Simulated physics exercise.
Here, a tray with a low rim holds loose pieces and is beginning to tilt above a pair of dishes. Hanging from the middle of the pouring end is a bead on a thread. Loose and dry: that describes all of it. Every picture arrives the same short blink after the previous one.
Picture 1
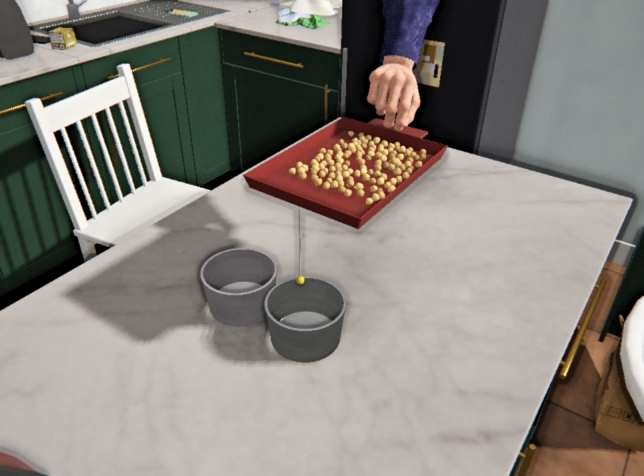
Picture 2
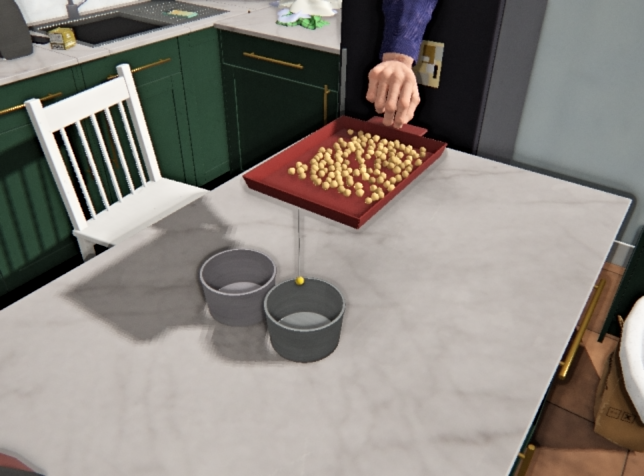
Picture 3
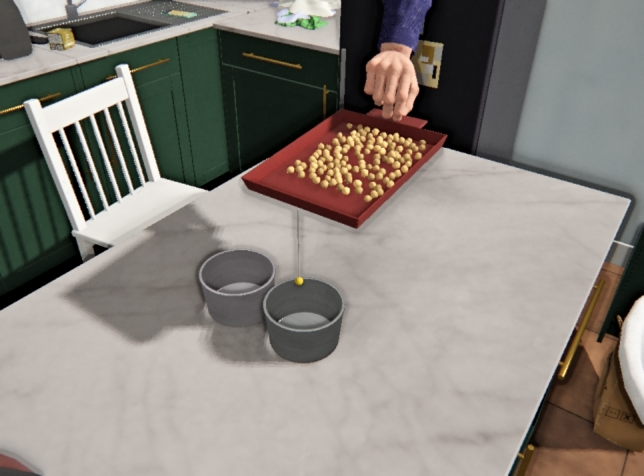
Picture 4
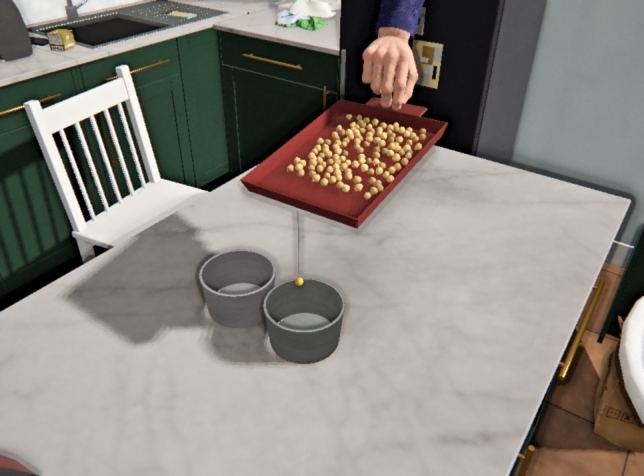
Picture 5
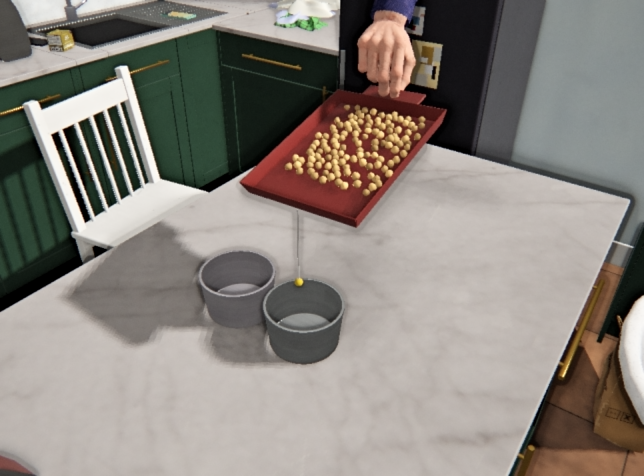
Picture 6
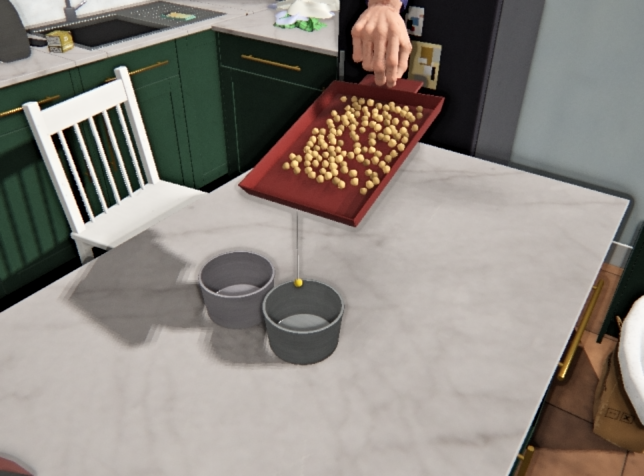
In a kitchen with dark green cabinets, a fixed view looks down on a pale marble-patterned table beside a white slatted chair. A hand in a blue sleeve holds a red tray of tan chickpeas above the table, with two grey dishes and a small yellow bead on a thread nearer the viewer. The hand rises slowly, lifting the tray's far end and tilting it gradually toward the near left corner.
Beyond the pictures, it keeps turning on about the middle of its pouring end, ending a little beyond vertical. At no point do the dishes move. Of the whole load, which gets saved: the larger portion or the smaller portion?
The larger portion.
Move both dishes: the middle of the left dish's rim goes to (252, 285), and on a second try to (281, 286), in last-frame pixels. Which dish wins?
It comes out as the one to the left in the first try and the one to the left in the second.
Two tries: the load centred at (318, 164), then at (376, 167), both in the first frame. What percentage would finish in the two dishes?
First try 70 %, second try 60 %.
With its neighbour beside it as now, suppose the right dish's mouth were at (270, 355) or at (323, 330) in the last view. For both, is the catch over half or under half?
Result - try one, below the halfway mark; try two, past the halfway mark.
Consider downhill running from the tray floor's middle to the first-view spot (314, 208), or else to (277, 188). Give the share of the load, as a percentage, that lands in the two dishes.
Lab note: Try one about 50 %, try two 90 %.
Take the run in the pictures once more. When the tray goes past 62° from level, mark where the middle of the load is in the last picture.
About (279, 189).
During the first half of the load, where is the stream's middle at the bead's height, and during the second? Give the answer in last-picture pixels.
First part (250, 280), rest (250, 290).
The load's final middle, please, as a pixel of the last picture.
About pixel (241, 316).
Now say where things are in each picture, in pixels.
The first picture shows corners of the pouring end at (249, 174) and (359, 215), level; middle of the load at (362, 162), dried chickpeas; left dish at (215, 303); right dish at (282, 339); bead on its thread at (300, 280).
The second picture shows corners of the pouring end at (248, 175) and (358, 215), level; middle of the load at (361, 161).
The third picture shows corners of the pouring end at (247, 176) and (357, 215), tipped barely, lowest at the left corner; middle of the load at (360, 157).
The fourth picture shows corners of the pouring end at (246, 179) and (356, 215), tipped a little, lowest at the left corner; middle of the load at (360, 150).
The fifth picture shows corners of the pouring end at (245, 181) and (354, 215), tipped a little, lowest at the left corner; middle of the load at (358, 143).
The sixth picture shows corners of the pouring end at (244, 183) and (353, 216), tipped clearly, lowest at the left corner; middle of the load at (355, 138); left dish at (213, 306); right dish at (280, 341).
Soon after the last picture, tray tipped steeply; nearly all on the tray; a stray few in the air.
A little later, tray tipped right over; most on the tray; a stray few in the right dish; a small part in the left dish; a stray few outside both; a small part in the air.
Later still, tray tipped past a quarter turn; about a quarter in the right dish; about half in the left dish; about a quarter outside both.
At rest, tray tipped past a quarter turn; about a quarter in the right dish; about half in the left dish; about a quarter outside both.
